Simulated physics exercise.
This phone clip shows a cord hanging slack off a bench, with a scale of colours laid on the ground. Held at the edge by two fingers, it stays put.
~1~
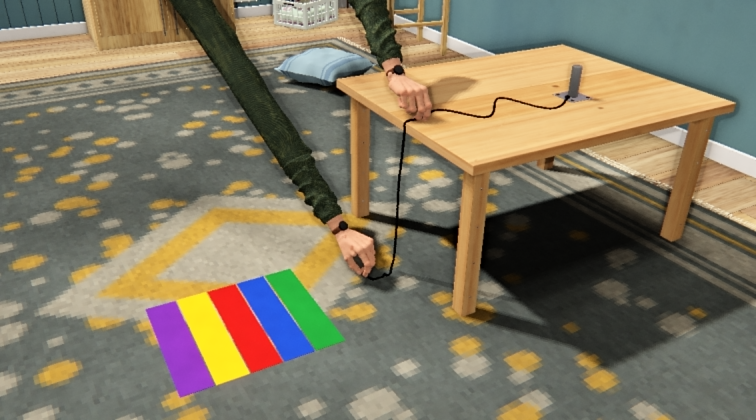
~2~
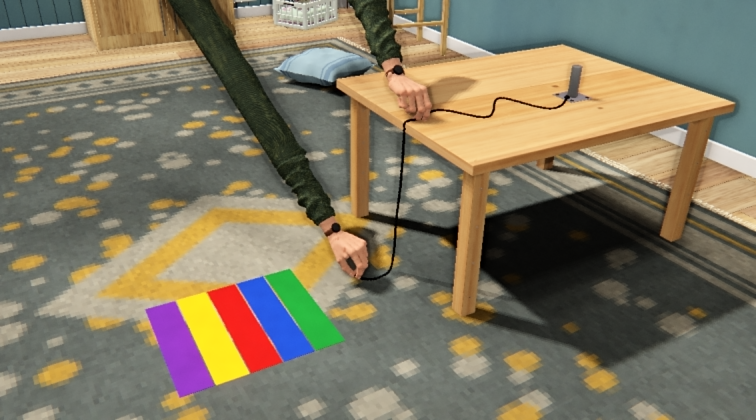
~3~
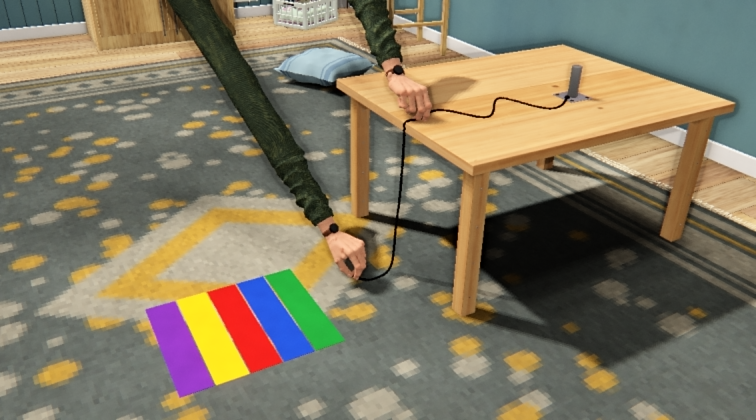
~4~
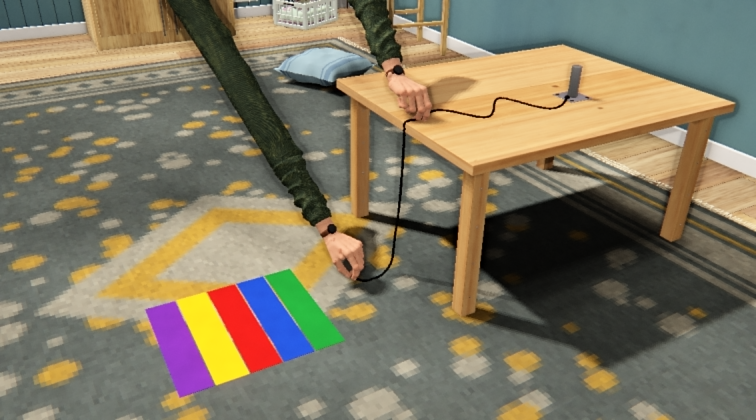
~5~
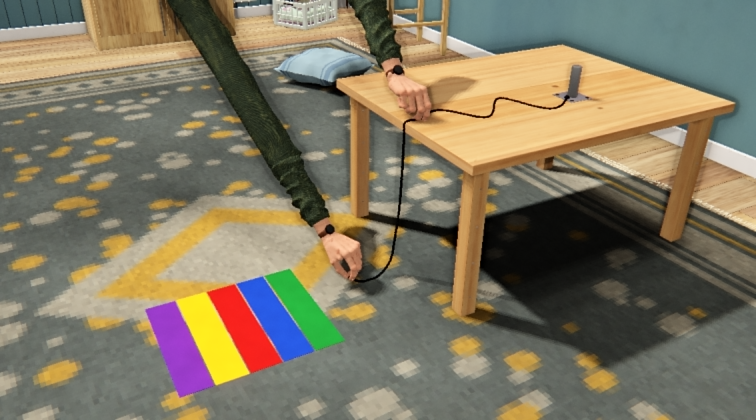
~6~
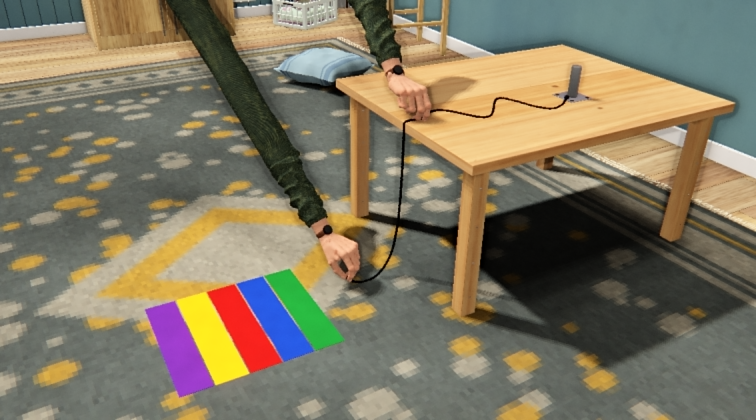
In a room with a patterned carpet, one hand pinned a black cord at a wooden table's edge while the other, holding its hanging end low, moved slightly left near a strip of coloured bands.
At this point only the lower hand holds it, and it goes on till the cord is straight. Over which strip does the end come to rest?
Over the purple strip.
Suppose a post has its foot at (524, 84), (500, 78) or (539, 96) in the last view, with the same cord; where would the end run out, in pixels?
About (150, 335), then (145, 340), then (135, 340).
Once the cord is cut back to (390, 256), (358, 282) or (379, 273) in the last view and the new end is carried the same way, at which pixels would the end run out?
Try 1: (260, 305); try 2: (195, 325); try 3: (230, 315).
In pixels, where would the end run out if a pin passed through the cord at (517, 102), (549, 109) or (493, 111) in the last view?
They end up at (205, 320), (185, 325) and (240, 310).
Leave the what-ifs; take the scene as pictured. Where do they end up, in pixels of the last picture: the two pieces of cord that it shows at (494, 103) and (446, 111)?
End: (470, 112) and then (394, 137).
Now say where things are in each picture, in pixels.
In the first frame, end (363, 273); green (320, 331); blue (290, 341); red (258, 351); yellow (225, 362); purple (190, 374).
In the second frame, end (355, 275); cord through (558, 107) (496, 100) (466, 115) (412, 120) (400, 187) (394, 251).
In the third frame, end (353, 276).
In the fourth frame, end (351, 276); cord through (558, 107) (496, 100) (466, 115) (412, 120) (401, 187) (393, 251).
In the fifth frame, end (349, 277).
In the sixth frame, end (347, 278); cord through (558, 107) (495, 100) (466, 115) (412, 120) (401, 187) (392, 252).
A little later, end near (242, 309); over red.
Next, end near (198, 322); over yellow.
When it is tight, end near (172, 330); over purple. It halts on the purple strip.
